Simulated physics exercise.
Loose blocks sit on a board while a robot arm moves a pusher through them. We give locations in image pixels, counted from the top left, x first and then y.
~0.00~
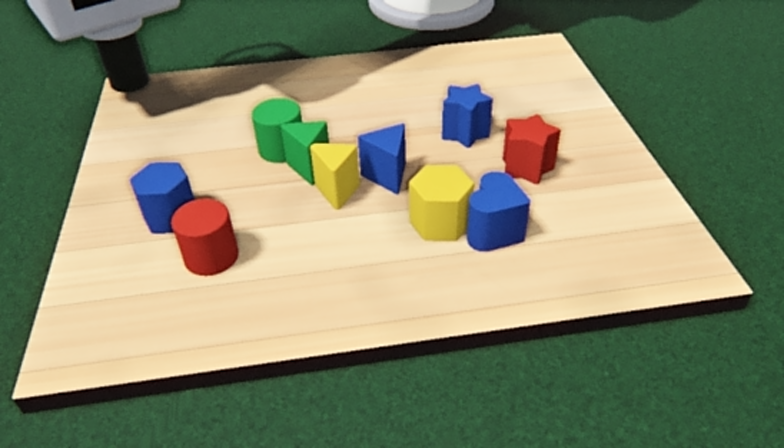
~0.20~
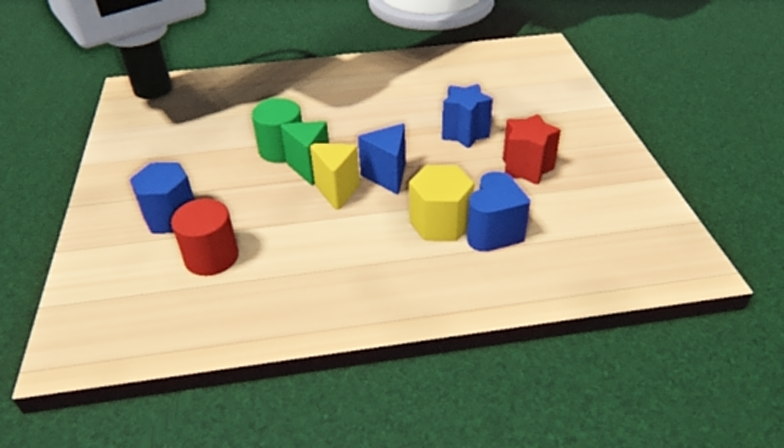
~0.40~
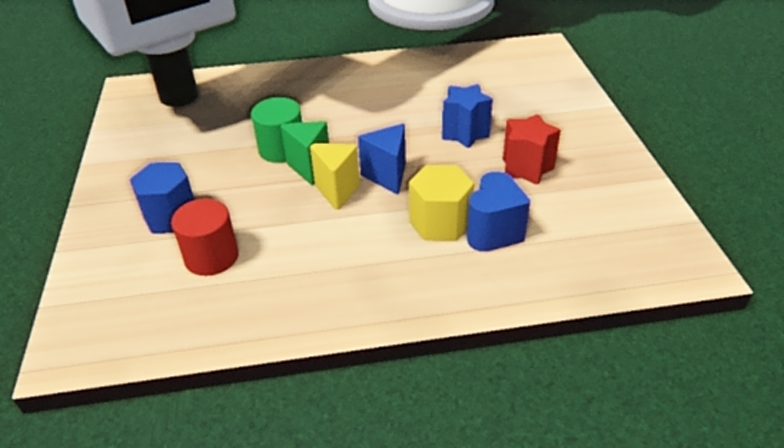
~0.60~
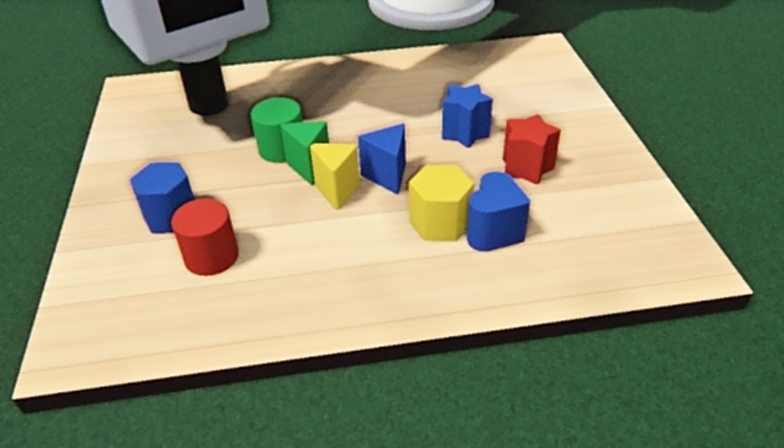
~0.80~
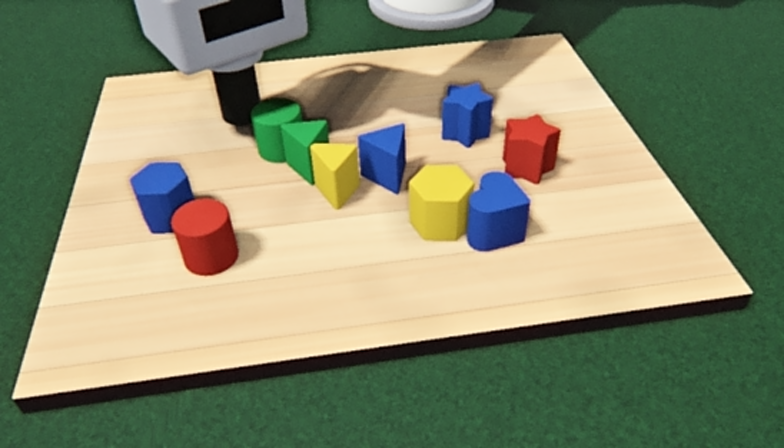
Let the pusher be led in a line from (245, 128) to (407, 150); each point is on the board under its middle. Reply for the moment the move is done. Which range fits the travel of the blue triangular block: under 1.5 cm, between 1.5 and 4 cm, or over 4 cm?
The block shifts less than 1.5 cm.
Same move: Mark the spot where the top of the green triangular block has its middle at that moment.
I'd say the green triangular block ends with its top centre at (305, 152).
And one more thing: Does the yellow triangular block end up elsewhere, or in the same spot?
When the path is over, the yellow triangular block has left its spot.
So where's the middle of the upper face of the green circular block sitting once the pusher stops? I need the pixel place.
Close to (307, 126).
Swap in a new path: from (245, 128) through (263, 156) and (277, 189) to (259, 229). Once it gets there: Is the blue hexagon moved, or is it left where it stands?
It ends up on the same spot.
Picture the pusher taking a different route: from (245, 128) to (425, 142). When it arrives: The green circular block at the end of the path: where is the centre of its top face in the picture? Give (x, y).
So, by the moment the path ends, you'll find the top centre of the green circular block at (299, 120).
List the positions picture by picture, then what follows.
In the first frame, lower end of the pusher (130, 83), tops of blocks, green circular block (276, 110), green triangular block (305, 130), yellow triangular block (334, 152), blue triangular block (387, 137).
In the second frame, pusher (153, 90), blocks as before.
In the third frame, pusher (179, 97), blocks as before.
In the fourth frame, pusher (209, 105), blocks as before.
In the fifth frame, pusher (243, 115), green circular block (276, 110), green triangular block (305, 130), yellow triangular block (334, 152), blue triangular block (387, 137).
The first path, step by step. One third of the way, pusher (296, 123); green circular block (295, 122); green triangular block (305, 145), turned 25° anticlockwise; yellow triangular block (345, 156).
Two thirds of the way, pusher (351, 130); green circular block (307, 126); green triangular block (305, 152), turned 15° anticlockwise; yellow triangular block (345, 156).
At the end, pusher (407, 137); green circular block (307, 126); green triangular block (305, 152), turned 15° anticlockwise; yellow triangular block (345, 156); blue triangular block not moved.
